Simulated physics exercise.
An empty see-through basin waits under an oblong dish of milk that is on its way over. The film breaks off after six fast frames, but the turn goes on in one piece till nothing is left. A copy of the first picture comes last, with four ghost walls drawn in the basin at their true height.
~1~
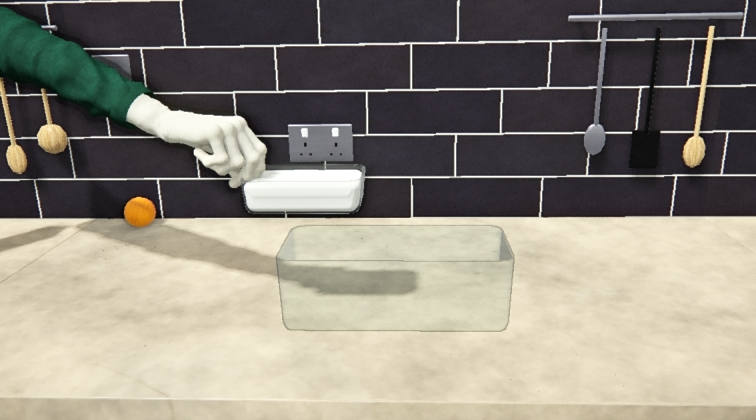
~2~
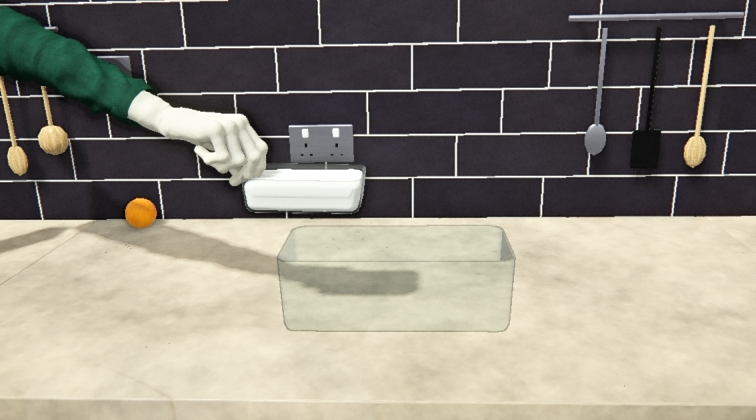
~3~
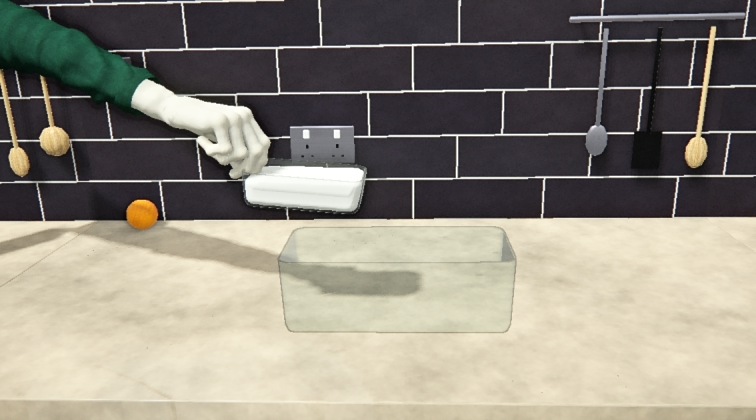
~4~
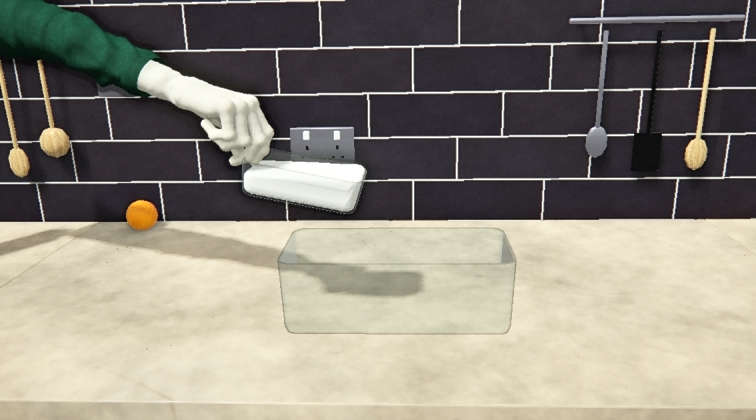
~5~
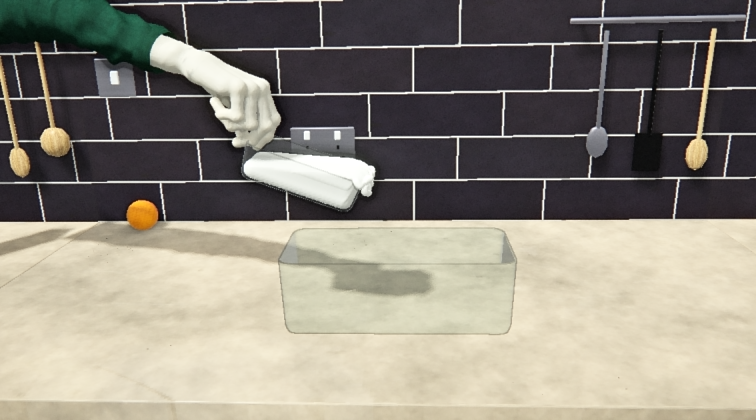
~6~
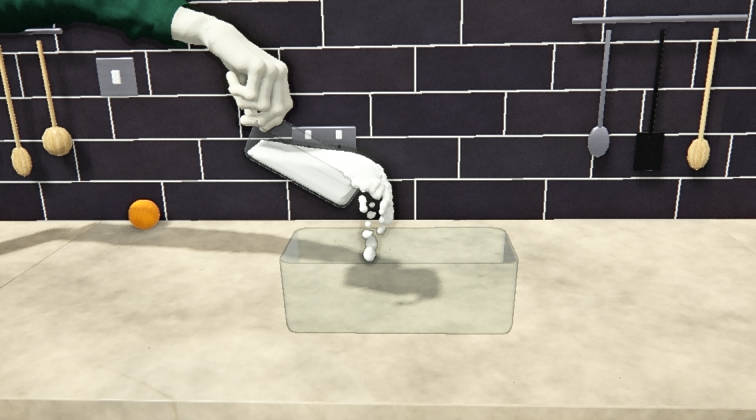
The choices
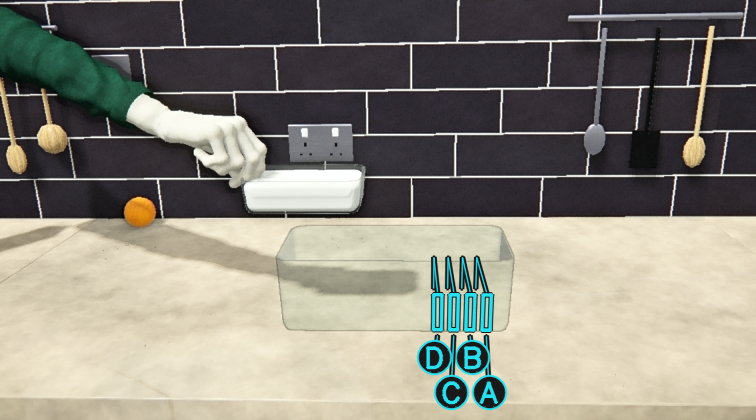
A gloved hand tips an oblong dish rightward, and milk pours toward the see-through basin.
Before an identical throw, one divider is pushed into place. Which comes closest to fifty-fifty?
D works best here.
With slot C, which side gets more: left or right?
The left one.
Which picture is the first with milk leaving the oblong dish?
Picture 4.
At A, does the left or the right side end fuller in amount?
More ends on the left.
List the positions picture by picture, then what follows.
Upright, lip at (361, 172); basin from (283, 327) to (508, 329); nothing has left yet, in the first frame.
Upright, lip at (362, 172); nothing has left yet, in the second frame.
Tipped about 5°, lip at (363, 173); nothing has left yet, in the third frame.
Tipped about 12°, lip at (363, 175); milk is over the lip, down to (363, 175), in the fourth frame.
Tipped about 20°, lip at (364, 175); milk is over the lip, down to (370, 189), in the fifth frame.
Tipped about 30°, lip at (365, 174); milk is over the lip, down to (371, 243), in the sixth frame.
On the marked copy, A at (486, 336); B at (470, 336); C at (453, 335); D at (437, 335).
If A is chosen, about 93 % ends left of the wall and 2 % right of it; 5 % is lost outside.
If B is chosen, about 93 % ends left of the wall and 2 % right of it; 5 % is lost outside.
If C is chosen, about 88 % ends left of the wall and 7 % right of it; 5 % is lost outside.
If D is chosen, about 49 % ends left of the wall and 46 % right of it; 5 % is lost outside.
